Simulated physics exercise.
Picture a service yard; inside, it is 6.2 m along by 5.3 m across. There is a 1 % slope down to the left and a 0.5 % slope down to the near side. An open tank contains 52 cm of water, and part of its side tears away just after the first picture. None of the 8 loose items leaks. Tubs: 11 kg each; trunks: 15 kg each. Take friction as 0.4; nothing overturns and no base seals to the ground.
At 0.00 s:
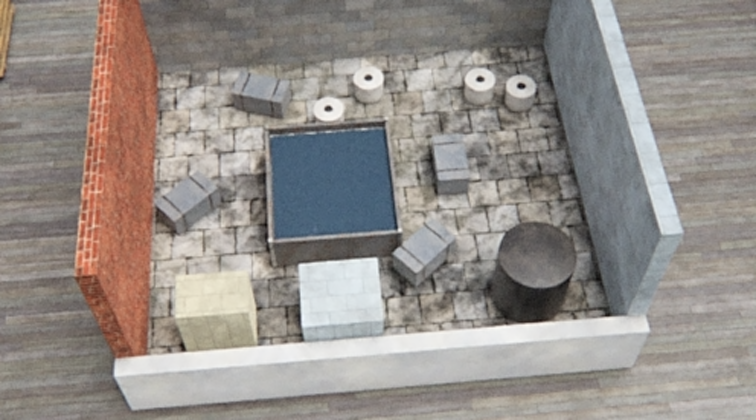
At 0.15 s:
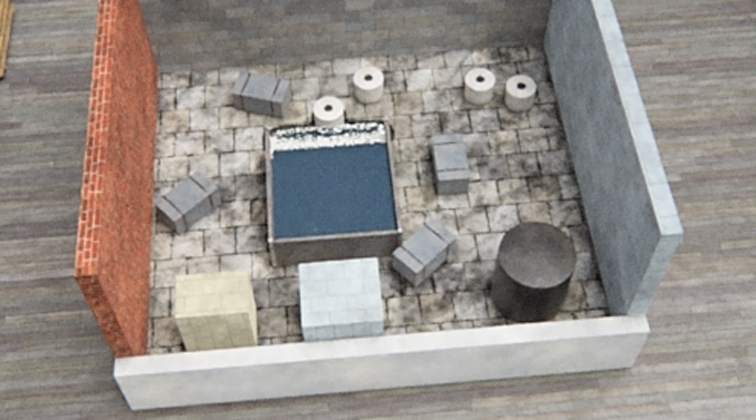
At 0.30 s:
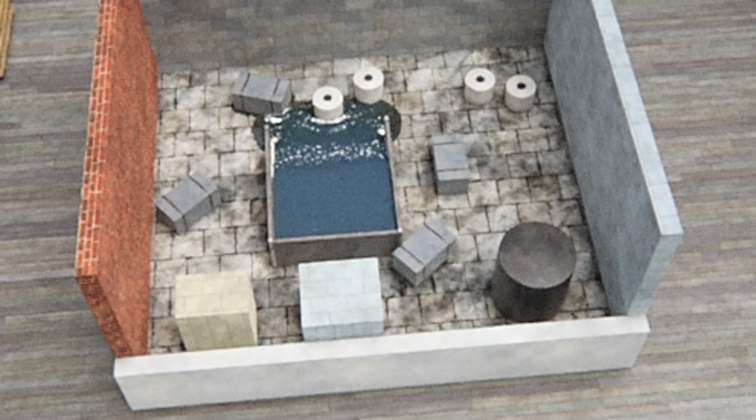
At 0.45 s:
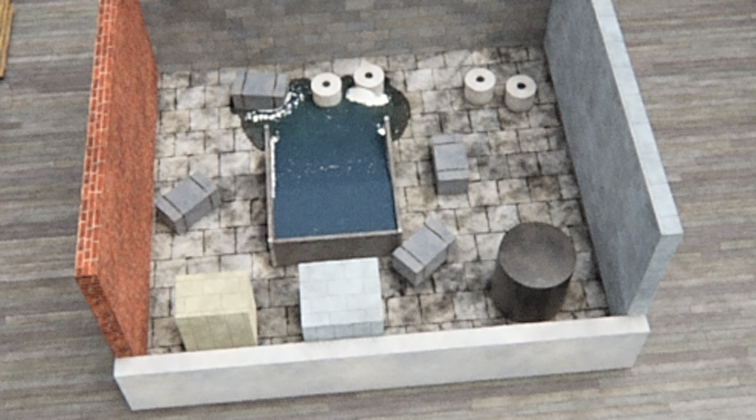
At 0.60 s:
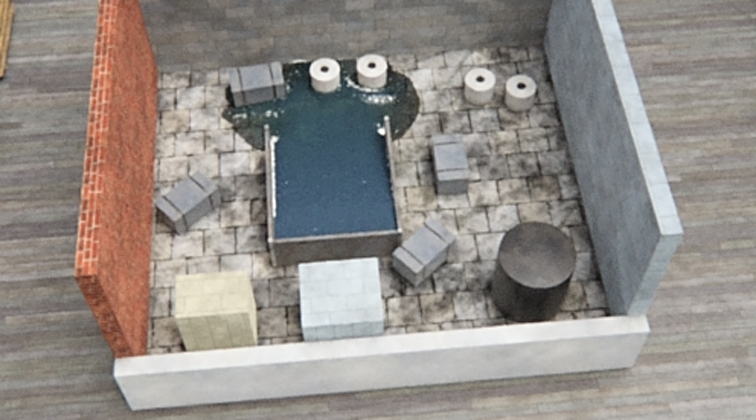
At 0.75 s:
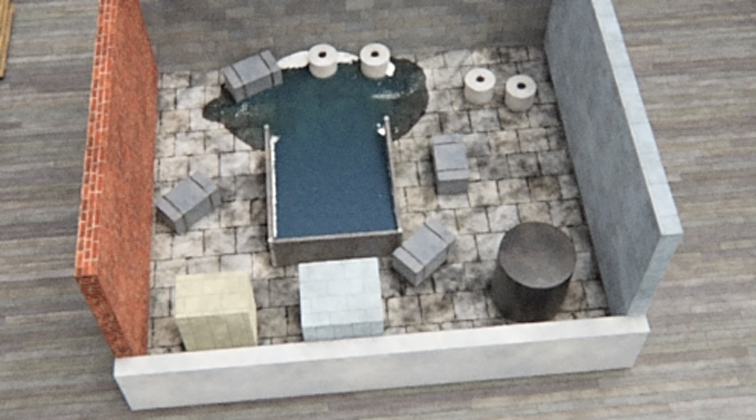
A stone-paved yard, walled in brick red and grey with a low white wall in front, is seen from high above by a still camera. An open tank of dark blue water stands among four grey blocks, four white round tubs, a cream block, a pale block and a dark cylinder. Water bursts from the tank's far side and spreads, pushing two tubs backward and then shifting and turning the far-left grey block.
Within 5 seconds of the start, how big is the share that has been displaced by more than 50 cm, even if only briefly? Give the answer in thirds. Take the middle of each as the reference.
Two thirds or more.
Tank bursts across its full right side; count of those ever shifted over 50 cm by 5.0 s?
Then 5 of them would.
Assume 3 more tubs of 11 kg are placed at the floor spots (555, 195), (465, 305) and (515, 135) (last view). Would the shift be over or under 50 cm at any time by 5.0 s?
Check, in order - exceeded, not exceeded, exceeded.
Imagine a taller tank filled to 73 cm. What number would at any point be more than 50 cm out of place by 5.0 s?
The answer would then be 6.
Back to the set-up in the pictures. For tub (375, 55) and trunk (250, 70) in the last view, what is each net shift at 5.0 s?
Object 1: 350 cm. Object 2: 300 cm.
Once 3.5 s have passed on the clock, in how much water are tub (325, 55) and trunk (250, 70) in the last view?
Around 11 cm and 6 cm.
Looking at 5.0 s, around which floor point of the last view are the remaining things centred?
I'd say about (396, 225) in the last view.
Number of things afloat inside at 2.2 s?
Count at that moment: 3.
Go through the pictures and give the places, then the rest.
The first picture shows a tub at (329, 109) rests on the ground; a tub at (369, 78), on the bottom; 3.3 m2 under water; 0 of 8 have shifted.
The second picture shows a tub at (329, 108), on the bottom; a tub at (369, 78), on the bottom; water covers 4.1 m2; 0 of 8 have shifted.
The third picture shows a tub at (328, 98) rests on the ground, 20 cm from its start; a tub at (369, 78), on the bottom; 4.9 m2 under water; 1 of 8 have shifted.
The fourth picture shows a tub at (326, 84), on the bottom, 48 cm from its start; a tub at (369, 76), on the bottom, 5 cm from its start; water covers 5.7 m2; 2 of 8 have shifted.
The fifth picture shows a tub at (325, 69) rests on the ground, 78 cm from its start; a tub at (372, 66) rests on the ground, 26 cm from its start; 6.8 m2 under water; 3 of 8 have shifted.
The sixth picture shows a tub at (323, 55) floats, 108 cm from its start; a tub at (375, 54) rests on the ground, 49 cm from its start; 7.9 m2 under water; 3 of 8 have shifted.
After 1.1 s 3 of 8 are over 50 cm from their spots; 1 afloat.
After 2.2 s 3 of 8 are over 50 cm from their spots; 3 afloat.
After 3.5 s 6 of 8 are over 50 cm from their spots; 3 afloat.
After 5.0 s 6 of 8 are over 50 cm from their spots, and 6 have been at some point; 2 afloat.
